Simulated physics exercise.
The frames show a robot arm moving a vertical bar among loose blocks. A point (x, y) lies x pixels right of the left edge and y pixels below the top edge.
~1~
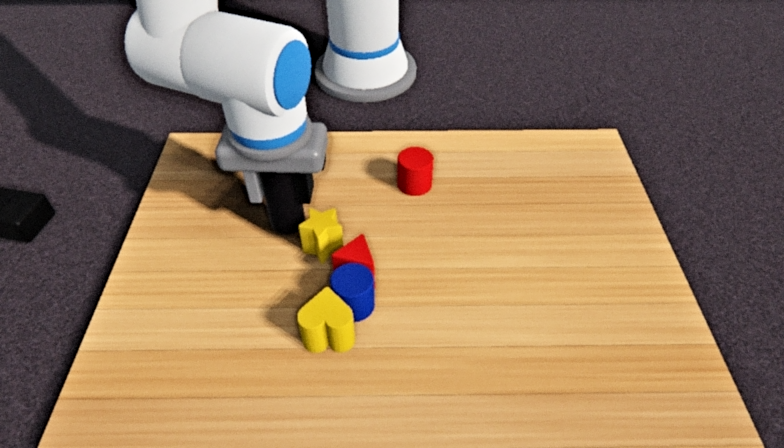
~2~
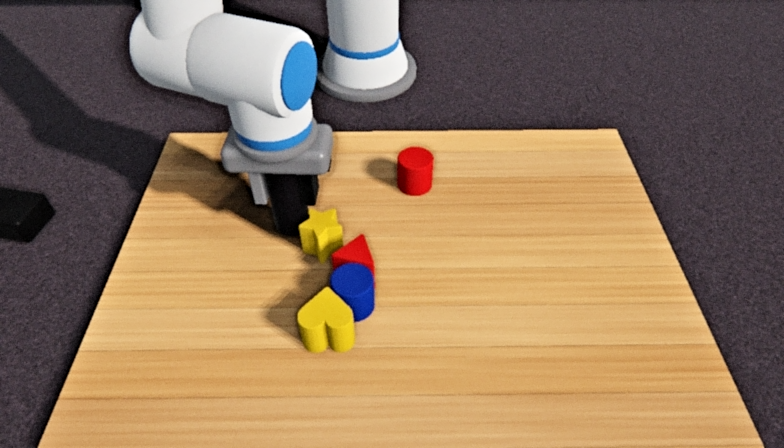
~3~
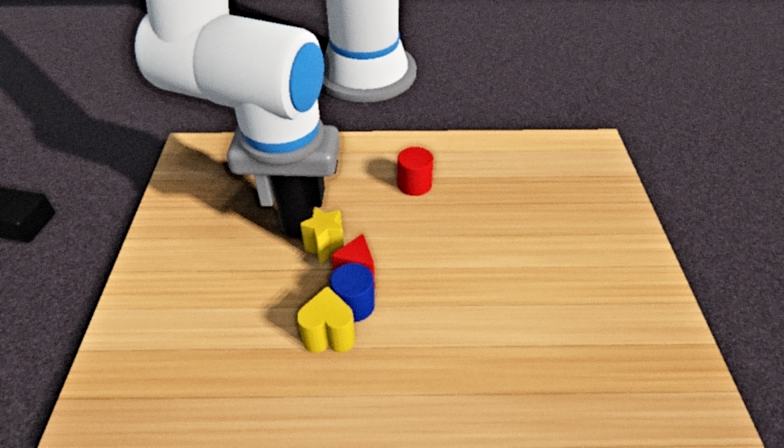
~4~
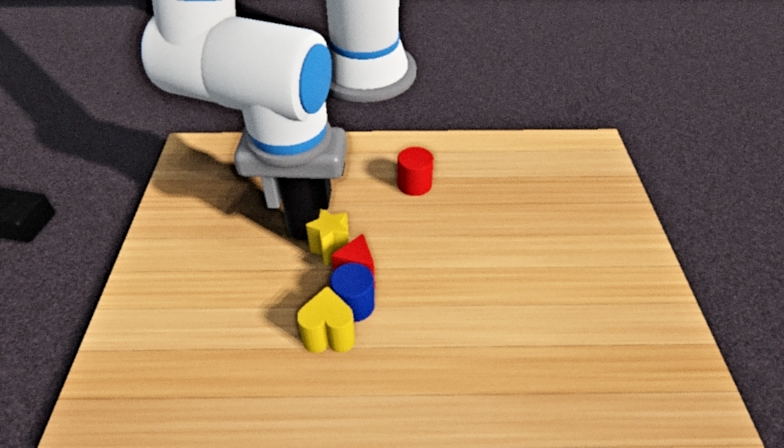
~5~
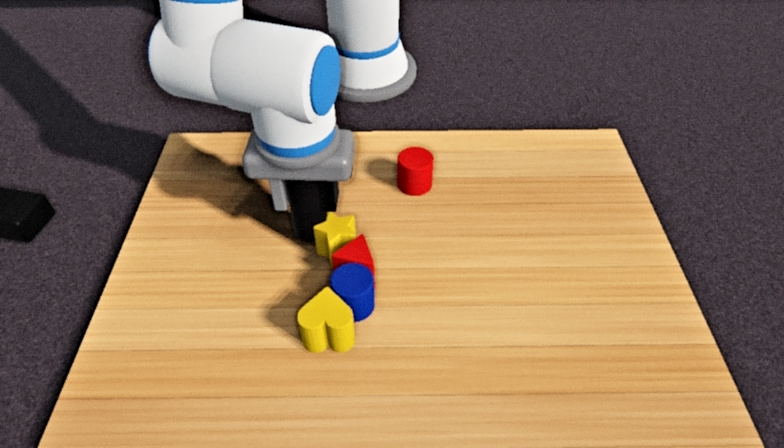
A robot arm eased its dark bar slightly to the right across a wooden board, nudging a yellow star-shaped block a little closer to a red triangle, while the other blocks stayed still.
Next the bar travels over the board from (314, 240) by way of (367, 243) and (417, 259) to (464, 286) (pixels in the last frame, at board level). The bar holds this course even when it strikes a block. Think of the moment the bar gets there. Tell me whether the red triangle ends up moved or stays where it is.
It leaves its spot.
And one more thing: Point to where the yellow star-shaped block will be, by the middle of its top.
Pixel (428, 271).
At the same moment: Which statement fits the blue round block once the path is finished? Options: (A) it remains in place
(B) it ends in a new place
Option A.
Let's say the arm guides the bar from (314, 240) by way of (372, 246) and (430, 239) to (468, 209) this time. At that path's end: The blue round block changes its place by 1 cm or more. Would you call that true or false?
That is false.
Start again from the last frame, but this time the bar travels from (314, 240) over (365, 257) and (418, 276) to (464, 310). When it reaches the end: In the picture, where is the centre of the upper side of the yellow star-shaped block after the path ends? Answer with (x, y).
At roughly (504, 295).
What follows on the original path. One third of the way, bar (368, 234); yellow star-shaped block (387, 236), turned 20° clockwise; red triangle (380, 261), turned 45° clockwise.
Two thirds of the way, bar (419, 250); yellow star-shaped block (418, 259), turned 65° clockwise; red triangle (387, 273), turned 75° clockwise.
At the end, bar (465, 277); yellow star-shaped block (428, 271), turned 110° clockwise; blue round block still; red triangle (388, 273), turned 80° clockwise.
